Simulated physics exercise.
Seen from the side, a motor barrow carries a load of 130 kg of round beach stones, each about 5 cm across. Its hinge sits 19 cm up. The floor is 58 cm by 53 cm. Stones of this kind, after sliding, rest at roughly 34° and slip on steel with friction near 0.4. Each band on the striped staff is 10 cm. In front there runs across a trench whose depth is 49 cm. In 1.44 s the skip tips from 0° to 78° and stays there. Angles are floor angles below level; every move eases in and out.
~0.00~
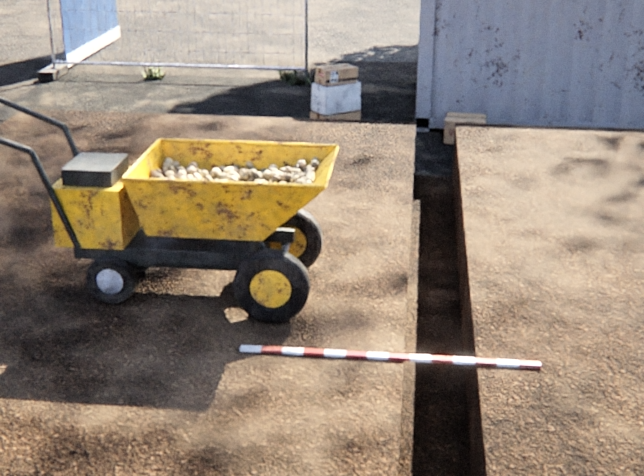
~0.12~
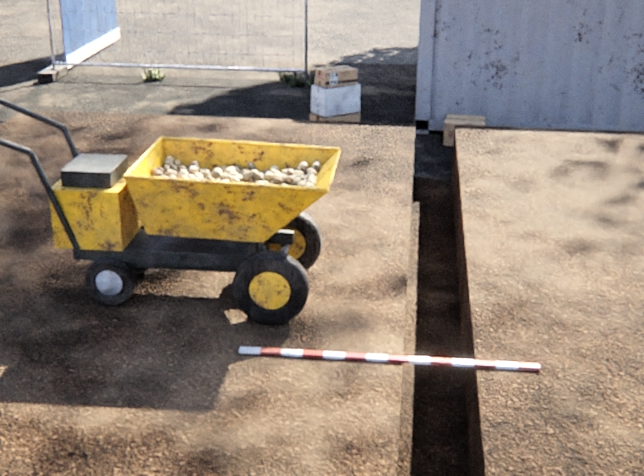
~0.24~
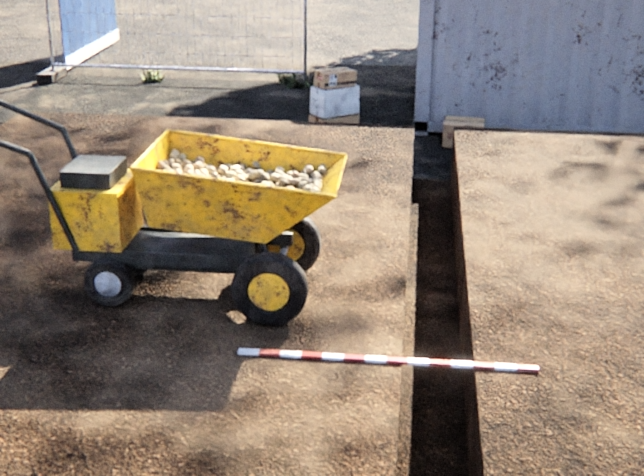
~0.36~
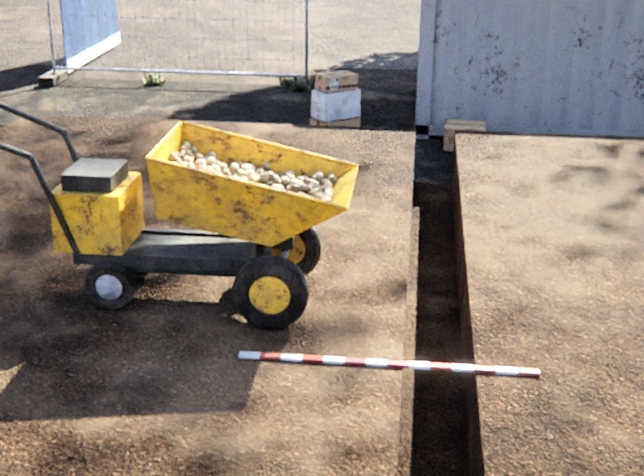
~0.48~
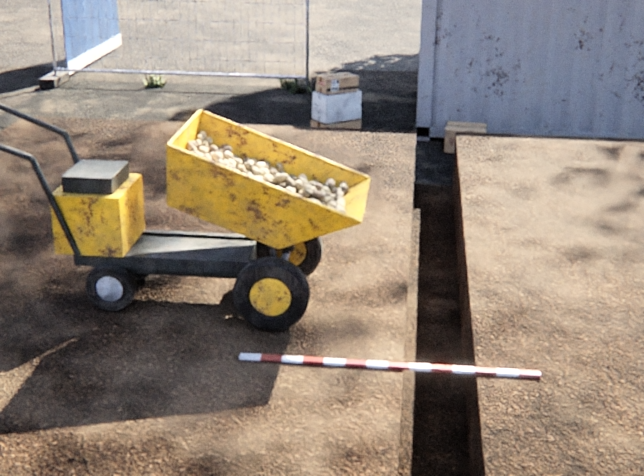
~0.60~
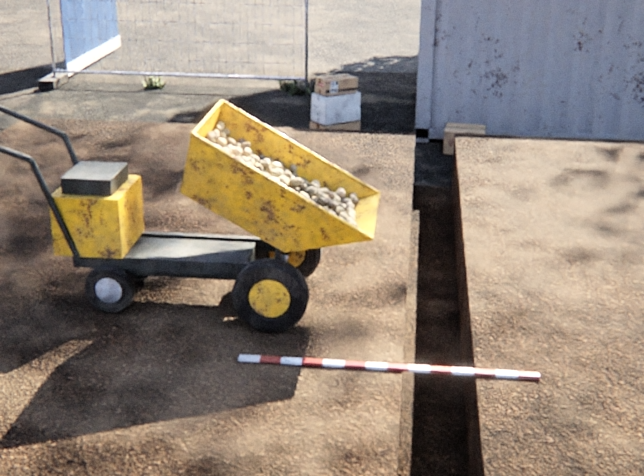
A yellow motor barrow with dark wheels stands at the left of a sunlit, gritty brown yard, seen from its side and slightly above. Its skip holds pale round stones, with a red-and-white striped staff lying across a dark trench to the right, and a fence and grey metal wall behind. The skip's rear rises steadily, tilting its front down rightward with the stones inside, while the camera stays still.
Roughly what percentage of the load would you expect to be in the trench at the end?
I'd expect around 89 per cent.
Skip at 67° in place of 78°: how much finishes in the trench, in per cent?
Share in trench: Approx. 100%.
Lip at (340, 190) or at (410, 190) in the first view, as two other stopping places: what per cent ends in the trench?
Roughly 100 in a hundred, then 5 in a hundred.
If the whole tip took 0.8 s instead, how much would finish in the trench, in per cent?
About 85 percent, I'd say.
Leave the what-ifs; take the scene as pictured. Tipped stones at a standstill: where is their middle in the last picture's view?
(435, 381).
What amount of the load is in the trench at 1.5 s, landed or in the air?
70 per cent, give or take.
After 1.1 s the floor is at 66°; 99 % in the skip, 1 % short of the trench; the foremost stones are at (408, 282).
After 1.5 s the floor is at 78°; 29 % in the skip, 2 % short of the trench, 69 % in the trench; the foremost stones are at (466, 358).
After 1.9 s the floor is at 78°; 11 % in the skip, 2 % short of the trench, 87 % in the trench; the foremost stones are at (475, 380).
After 3.8 s the floor is at 78°; 8 % in the skip, 3 % short of the trench, 89 % in the trench; the foremost stones are at (490, 380).
